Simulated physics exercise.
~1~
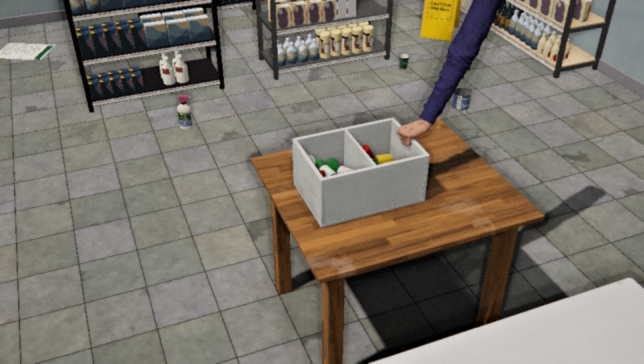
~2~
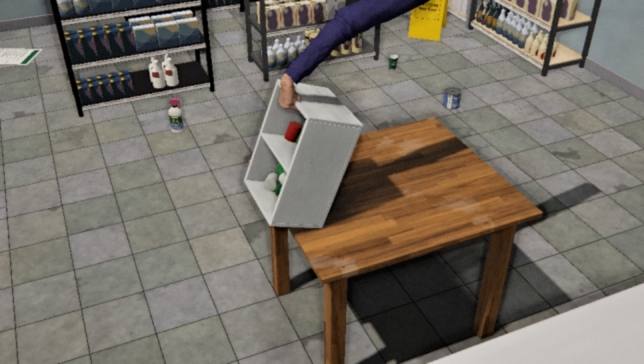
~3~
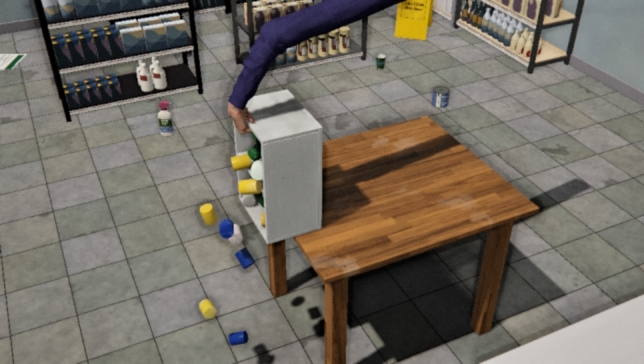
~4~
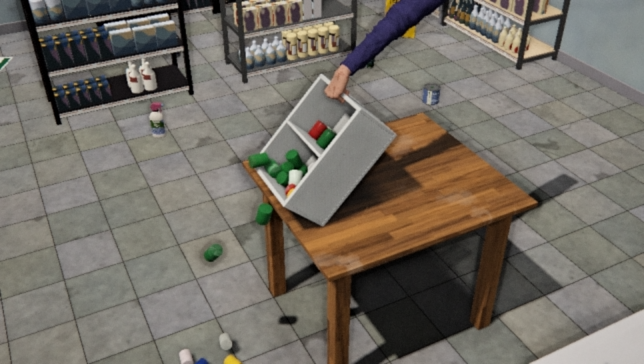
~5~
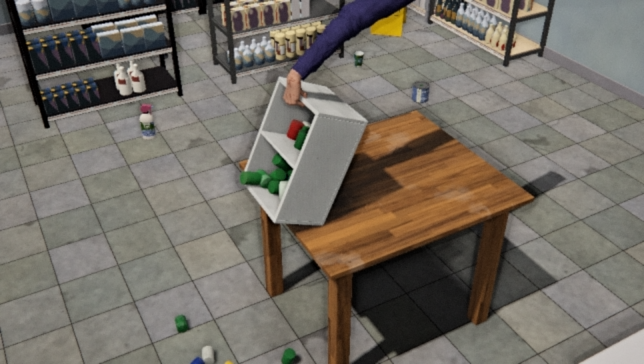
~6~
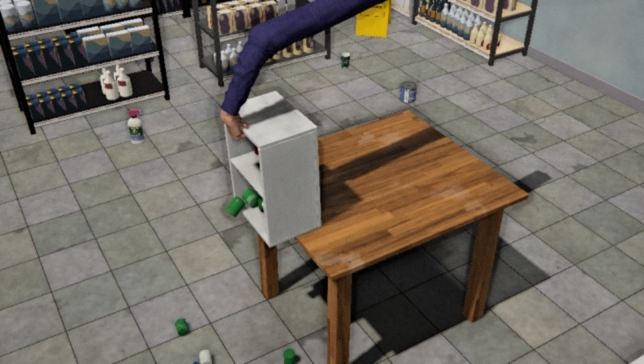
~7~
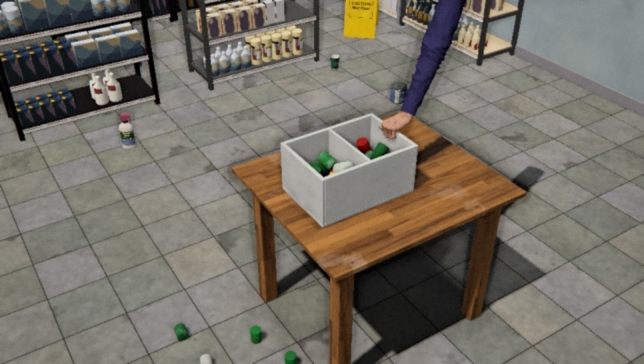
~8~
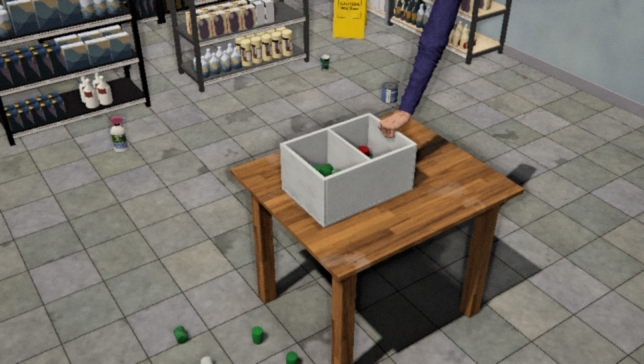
An arm tips a white basket on a table twice, spilling some jars, then lowers it.
